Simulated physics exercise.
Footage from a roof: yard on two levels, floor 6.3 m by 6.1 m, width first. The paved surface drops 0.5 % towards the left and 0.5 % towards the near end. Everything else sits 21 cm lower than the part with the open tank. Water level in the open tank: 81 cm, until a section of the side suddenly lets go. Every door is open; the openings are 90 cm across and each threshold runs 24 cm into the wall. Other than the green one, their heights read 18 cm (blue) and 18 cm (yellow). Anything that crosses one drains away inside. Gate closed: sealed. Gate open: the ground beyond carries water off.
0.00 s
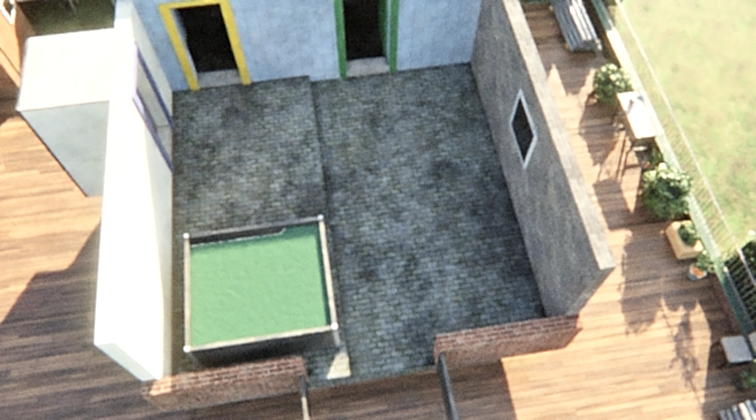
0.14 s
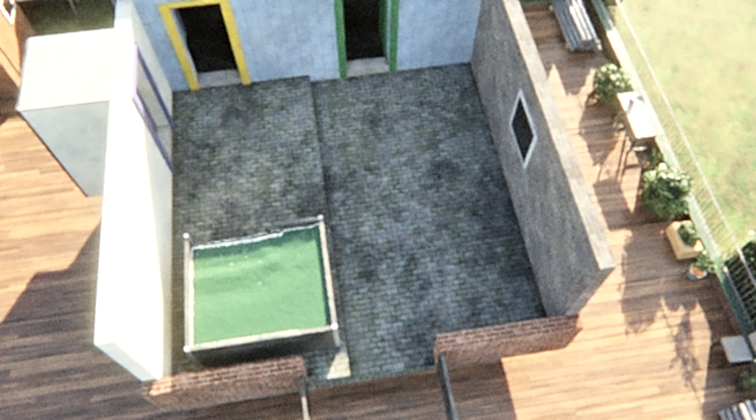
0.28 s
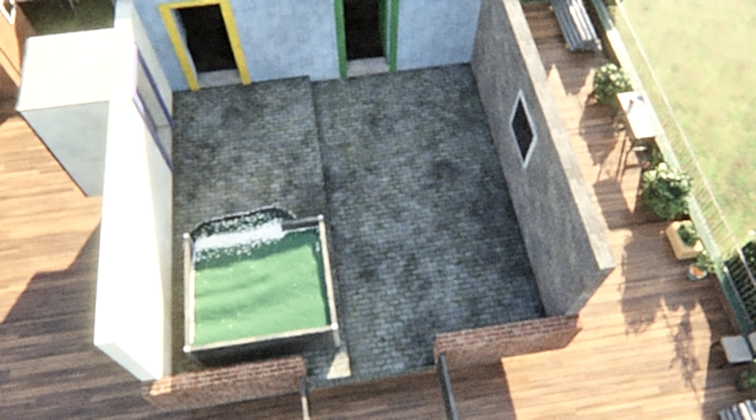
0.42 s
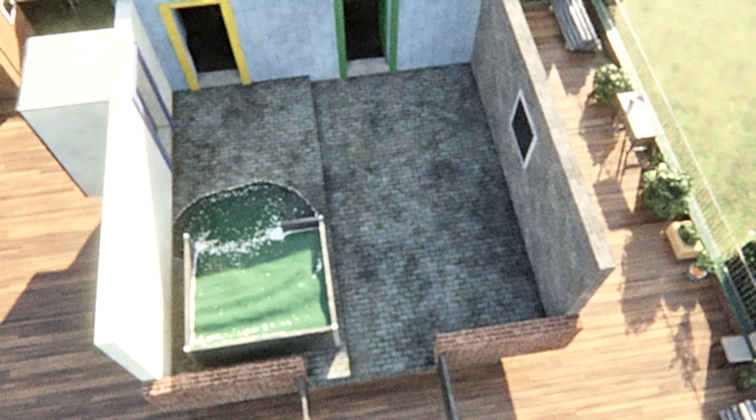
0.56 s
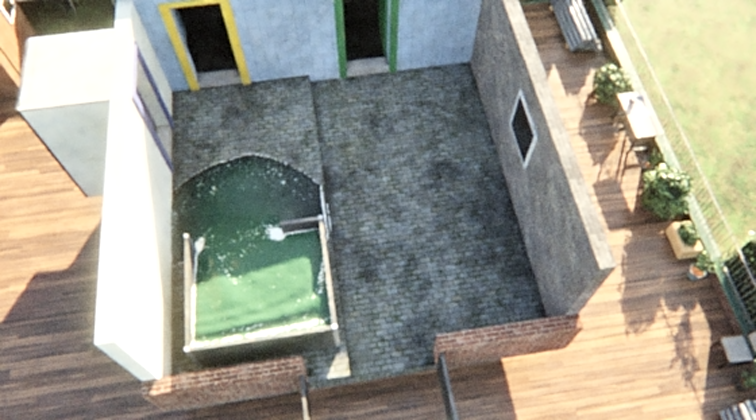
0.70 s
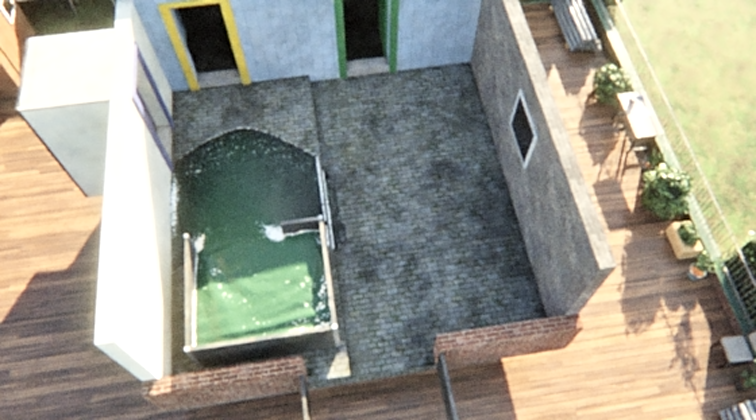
At first, green water lies still in an open tank at the near left of a walled, paved yard. Then water pours through a gap in the tank's far side, foaming and splashing, and fans out across the left-hand paving towards the yellow-framed doorway, leaving paving still dry before it.
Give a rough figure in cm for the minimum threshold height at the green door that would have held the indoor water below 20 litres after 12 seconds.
8.5 cm.
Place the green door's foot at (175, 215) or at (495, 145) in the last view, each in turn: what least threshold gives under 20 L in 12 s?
About 23 cm for the first and 11.5 cm for the second.
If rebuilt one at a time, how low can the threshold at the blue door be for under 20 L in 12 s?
Blue - roughly 18 cm.
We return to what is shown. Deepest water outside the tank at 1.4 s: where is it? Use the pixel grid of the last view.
Around pixel (173, 97).
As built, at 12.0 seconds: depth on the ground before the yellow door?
It comes to about 4.0 centimetres deep.
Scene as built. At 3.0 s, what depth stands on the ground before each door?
Lab note, cm: Blue 19; yellow 36; green 14.
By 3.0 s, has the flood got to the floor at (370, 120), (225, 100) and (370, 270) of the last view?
Those three come out soaked, soaked and bone-dry, in that order.
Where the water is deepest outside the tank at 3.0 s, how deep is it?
Max depth: About 35 cm.
After 1.4 s water covers 40 % of the floor, deepest (50 cm) near (173, 97); it has not reached the green door.
After 3.0 s water covers 45 % of the floor, deepest (35 cm) near (199, 94); 14 cm at the green door, 0 litres in over its 21 cm threshold.
After 12.0 s water covers 95 % of the floor, deepest (14 cm) near (351, 353); 6 cm at the green door, 0 litres in over its 21 cm threshold.
At the green door as built, the water arrived by 1.9 s and peaked near 15 cm at 2.2 s.
With a threshold of 7.5 cm, 28 litres would have come in within the 12 s; with 10.5 cm, 9 litres. So under 20 litres takes about 8.5 cm.
